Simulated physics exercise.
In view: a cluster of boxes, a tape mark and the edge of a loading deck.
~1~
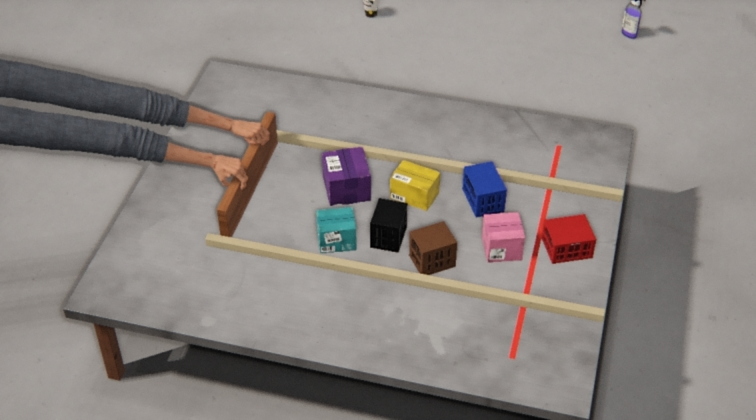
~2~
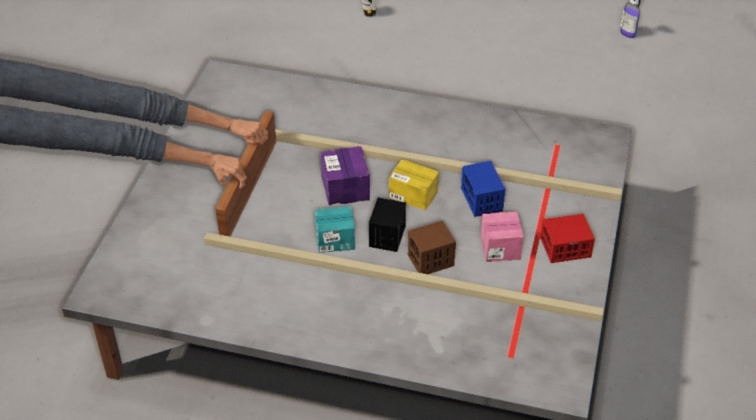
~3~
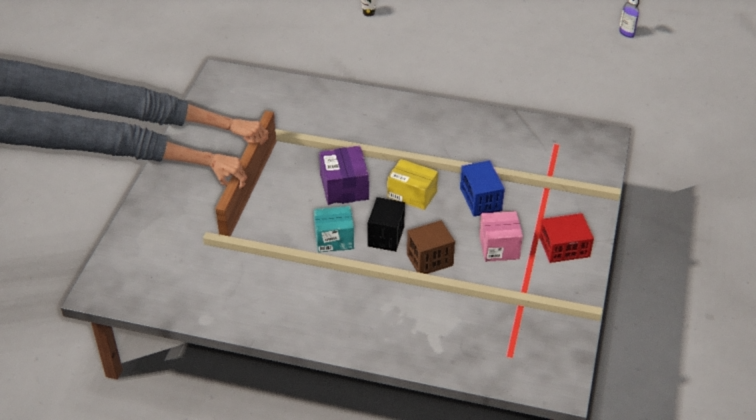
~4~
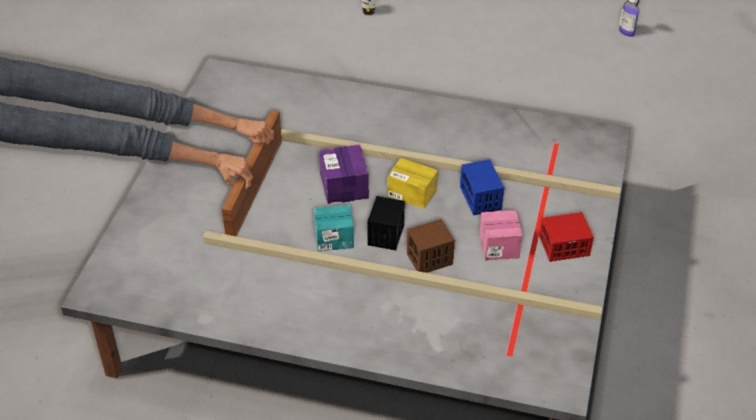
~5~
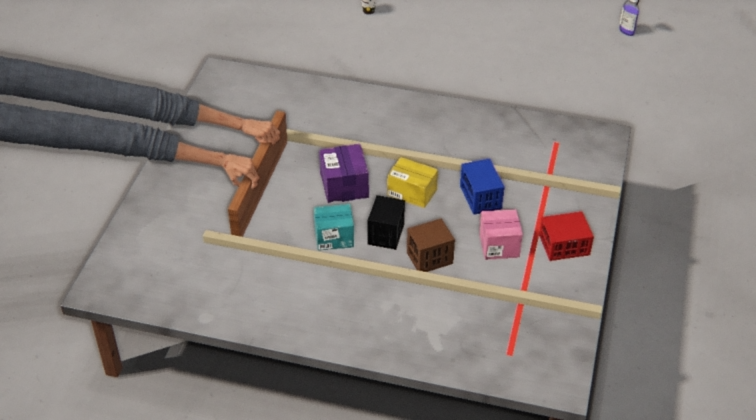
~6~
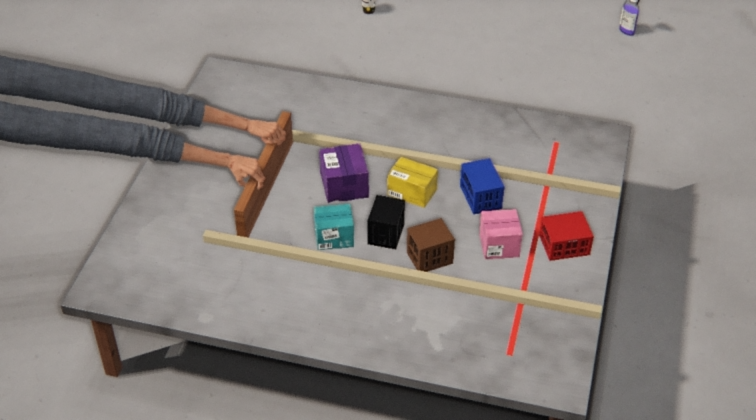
On a grey loading deck, two hands slide a wooden plank slightly right toward eight colourful boxes, which stay still between rails.
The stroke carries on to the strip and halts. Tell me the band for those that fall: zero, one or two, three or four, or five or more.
In the end the number that fall off is one or two.
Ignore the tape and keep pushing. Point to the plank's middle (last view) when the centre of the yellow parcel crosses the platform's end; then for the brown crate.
Near (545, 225) and (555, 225).
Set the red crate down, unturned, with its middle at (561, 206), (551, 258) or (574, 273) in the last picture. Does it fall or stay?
In that order, it goes over; drops off; goes over.
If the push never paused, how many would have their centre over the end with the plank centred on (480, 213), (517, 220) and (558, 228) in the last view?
Past the end: 0, 2 and 5.
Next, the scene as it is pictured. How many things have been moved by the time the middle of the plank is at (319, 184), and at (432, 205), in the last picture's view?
By then 1, and 7.
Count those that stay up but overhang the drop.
That would be 2.
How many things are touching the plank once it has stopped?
That makes 2.
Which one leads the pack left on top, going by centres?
The pink parcel ends nearest.
Early on, none off yet; red crate at rest near (566, 236); pink parcel at rest near (501, 234); blue crate at rest near (482, 186).
A while later, none off yet; red crate at rest near (566, 236); pink parcel at rest near (501, 234); blue crate travelled about its own width near (523, 191).
Further along, none off yet; red crate travelled about its own width near (596, 238); pink parcel travelled about its own width near (558, 240); blue crate travelled well along near (593, 200).
Finally, the number that fall off is one or two; lost, blue crate and red crate.
